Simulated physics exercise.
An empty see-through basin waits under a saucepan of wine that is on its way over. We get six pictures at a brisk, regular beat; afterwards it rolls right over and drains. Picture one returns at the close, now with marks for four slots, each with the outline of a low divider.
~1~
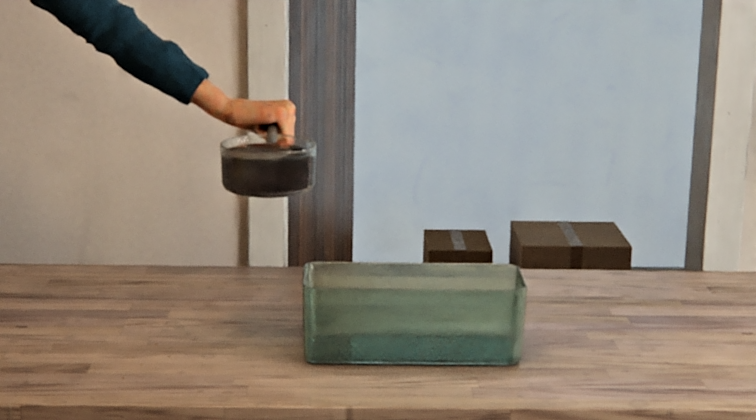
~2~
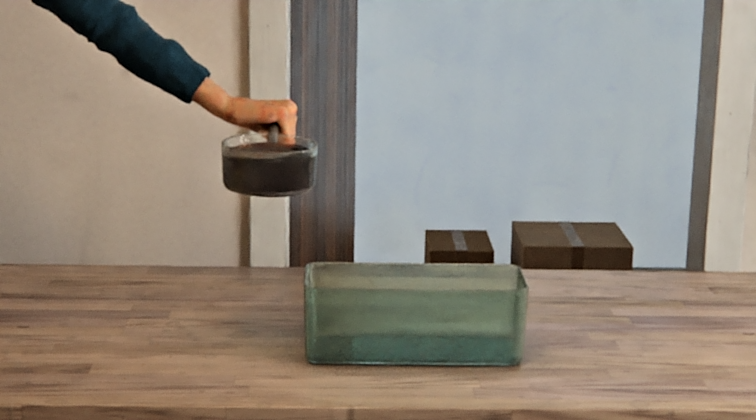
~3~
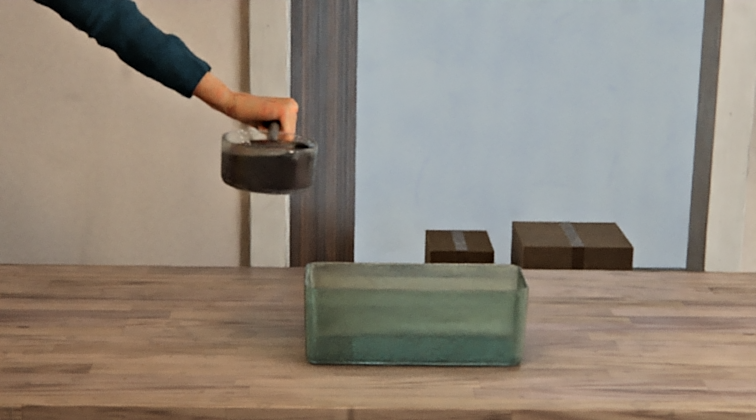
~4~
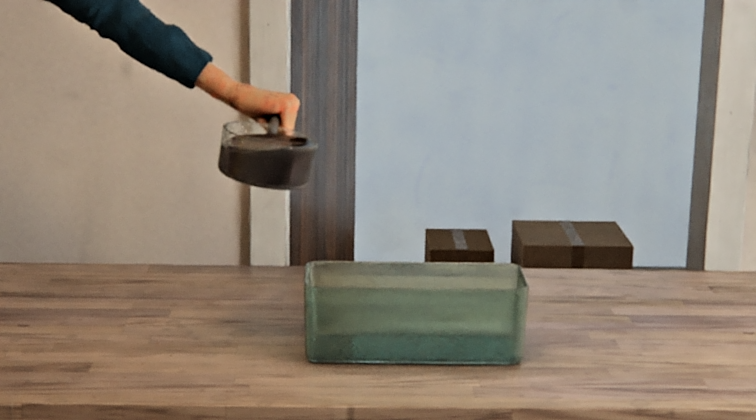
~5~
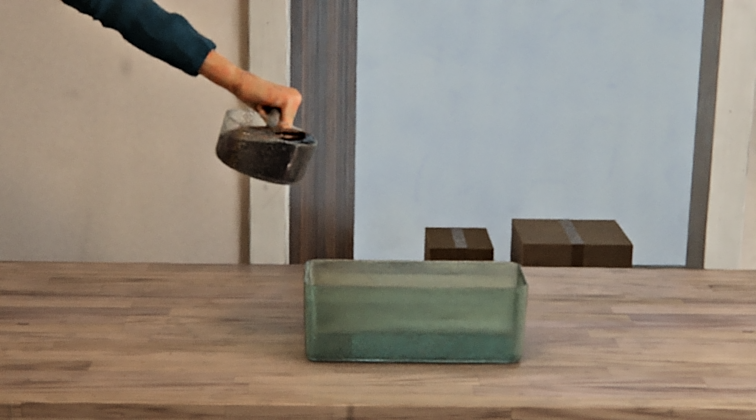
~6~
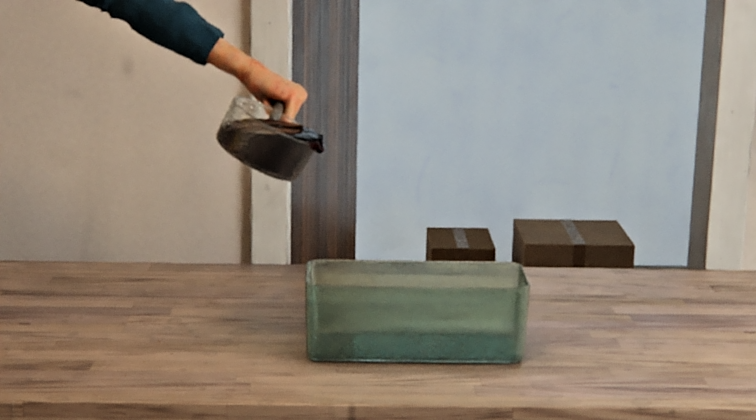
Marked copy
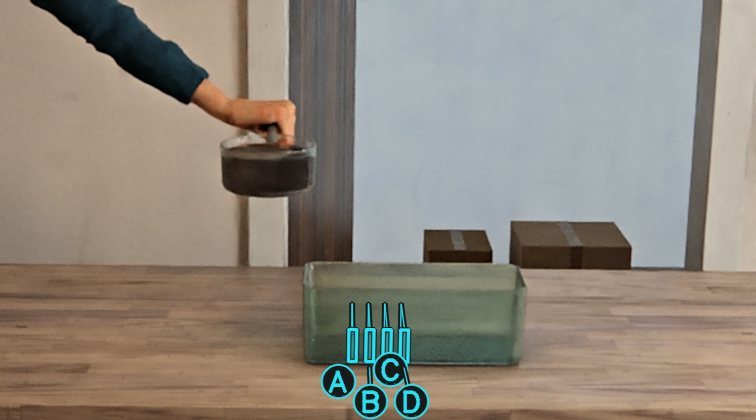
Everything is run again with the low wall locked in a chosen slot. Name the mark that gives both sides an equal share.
Place D.
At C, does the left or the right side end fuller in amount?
More ends on the right.
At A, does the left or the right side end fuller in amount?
The right one.
In cyan, A at (352, 367); B at (369, 367); C at (386, 367); D at (403, 367).
With A, about 7 % ends left of the wall and 91 % right of it.
With B, about 11 % ends left of the wall and 86 % right of it.
With C, about 22 % ends left of the wall and 76 % right of it.
With D, about 48 % ends left of the wall and 50 % right of it.
